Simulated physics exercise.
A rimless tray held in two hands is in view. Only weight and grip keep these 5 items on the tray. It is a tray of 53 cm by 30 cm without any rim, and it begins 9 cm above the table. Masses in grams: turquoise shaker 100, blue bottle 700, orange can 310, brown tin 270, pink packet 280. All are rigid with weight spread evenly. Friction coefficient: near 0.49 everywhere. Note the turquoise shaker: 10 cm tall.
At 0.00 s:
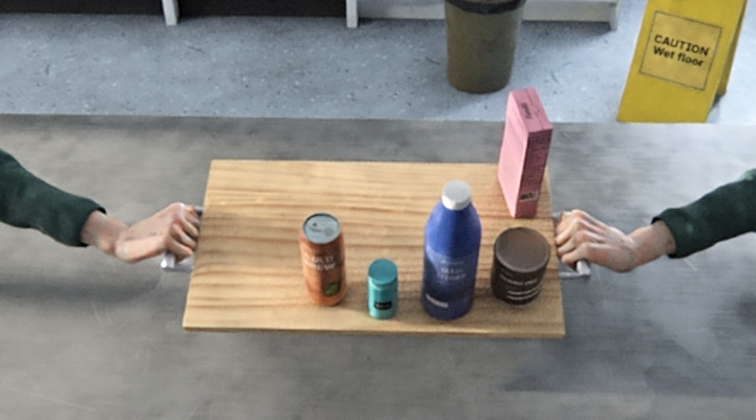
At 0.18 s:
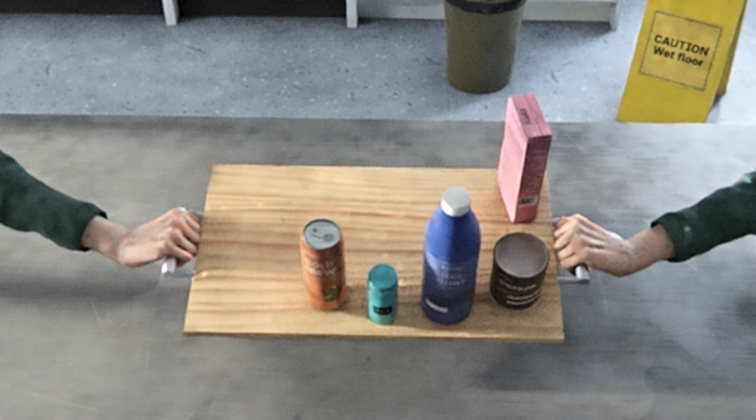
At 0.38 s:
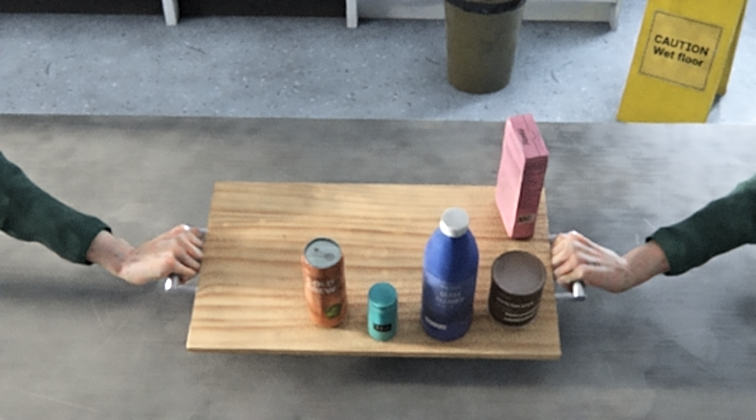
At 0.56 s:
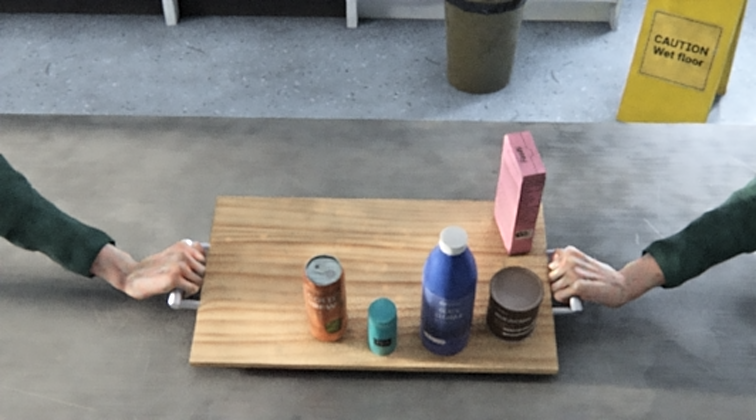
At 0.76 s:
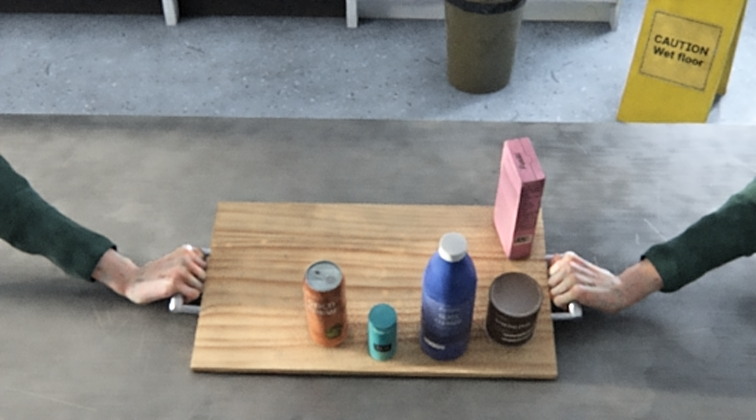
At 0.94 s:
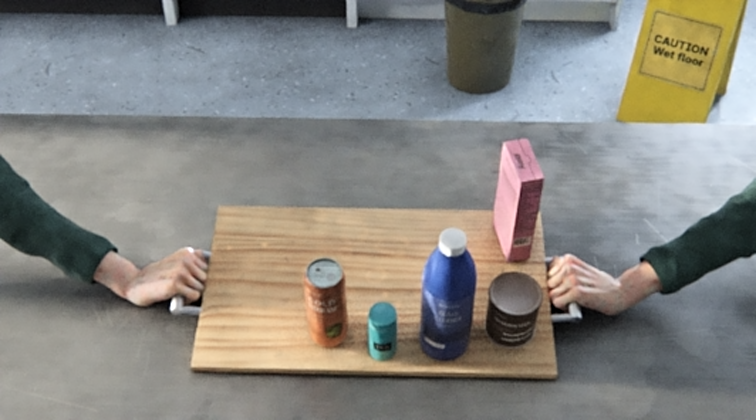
Two hands lowered a rimless wooden tray toward the viewer until its near edge met the gray table, then eased its far side down slightly, while the turquoise shaker and four other items stayed upright.
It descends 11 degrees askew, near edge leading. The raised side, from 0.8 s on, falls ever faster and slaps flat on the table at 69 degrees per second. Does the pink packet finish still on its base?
Yes, it stays on its base.
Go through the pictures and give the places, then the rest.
In the first picture, near edge 9 cm above the table; pink packet (524, 155); turquoise shaker (383, 290).
In the second picture, near edge 8 cm above the table; orange can (324, 267); brown tin (518, 273).
In the third picture, near edge 4 cm above the table; turquoise shaker (383, 312); blue bottle (450, 273).
In the fourth picture, near edge 1 cm above the table; orange can (326, 300); brown tin (514, 305).
In the fifth picture, near edge on the table, tray at 11°; turquoise shaker (383, 333); blue bottle (449, 295).
In the sixth picture, near edge on the table, tray at 9°; pink packet (517, 202); orange can (326, 304).
After 1.04 s, near edge on the table, tray at 5°.
After 1.14 s, tray flat on the table.
In the end (1.7 s), all 5 under 5 cm from the start. In the last view, pink packet near (514, 211).
